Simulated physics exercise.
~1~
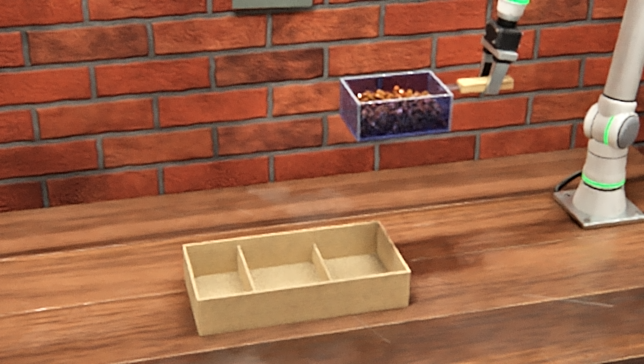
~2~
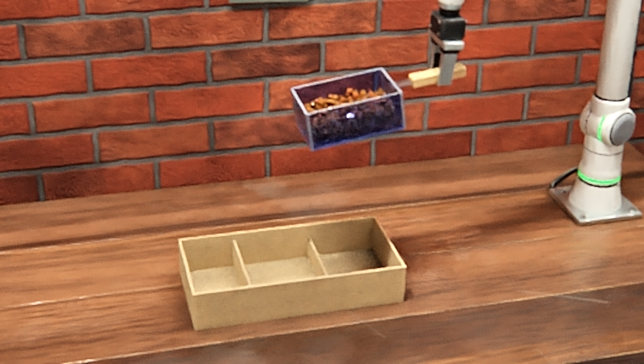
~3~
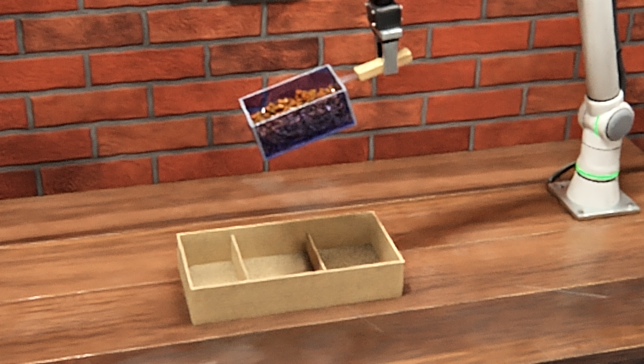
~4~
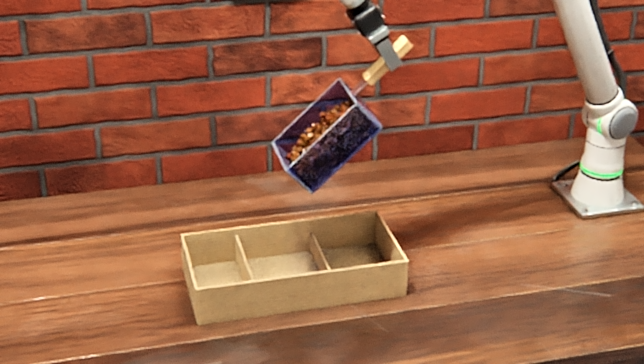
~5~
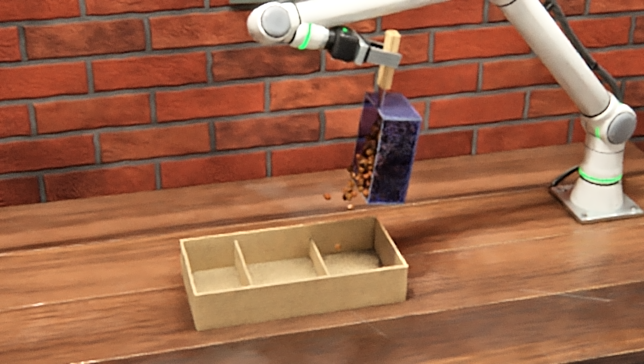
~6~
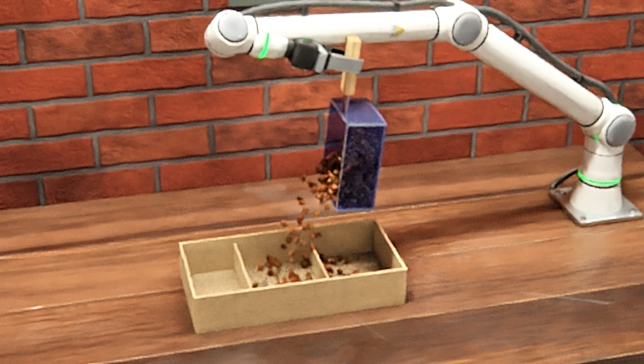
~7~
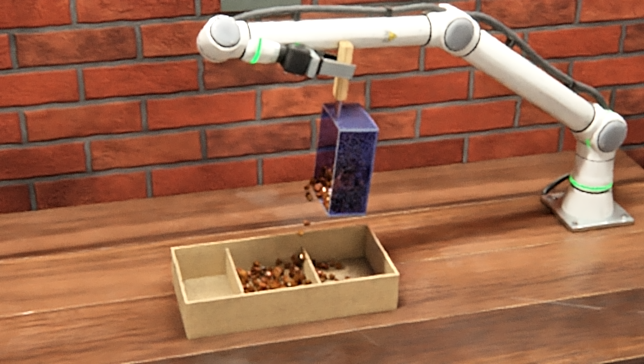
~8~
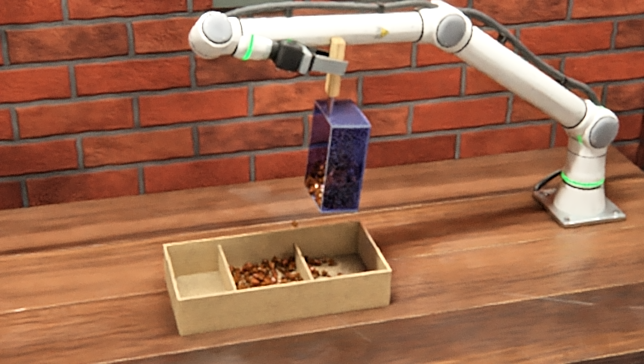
We see a robot arm carry a dark blue, see-through box of brown pellets leftward over a divided tan crate and tip it steeply, spilling pellets mostly into the middle compartment and some into the right one, while the box stays tilted above, still holding many.
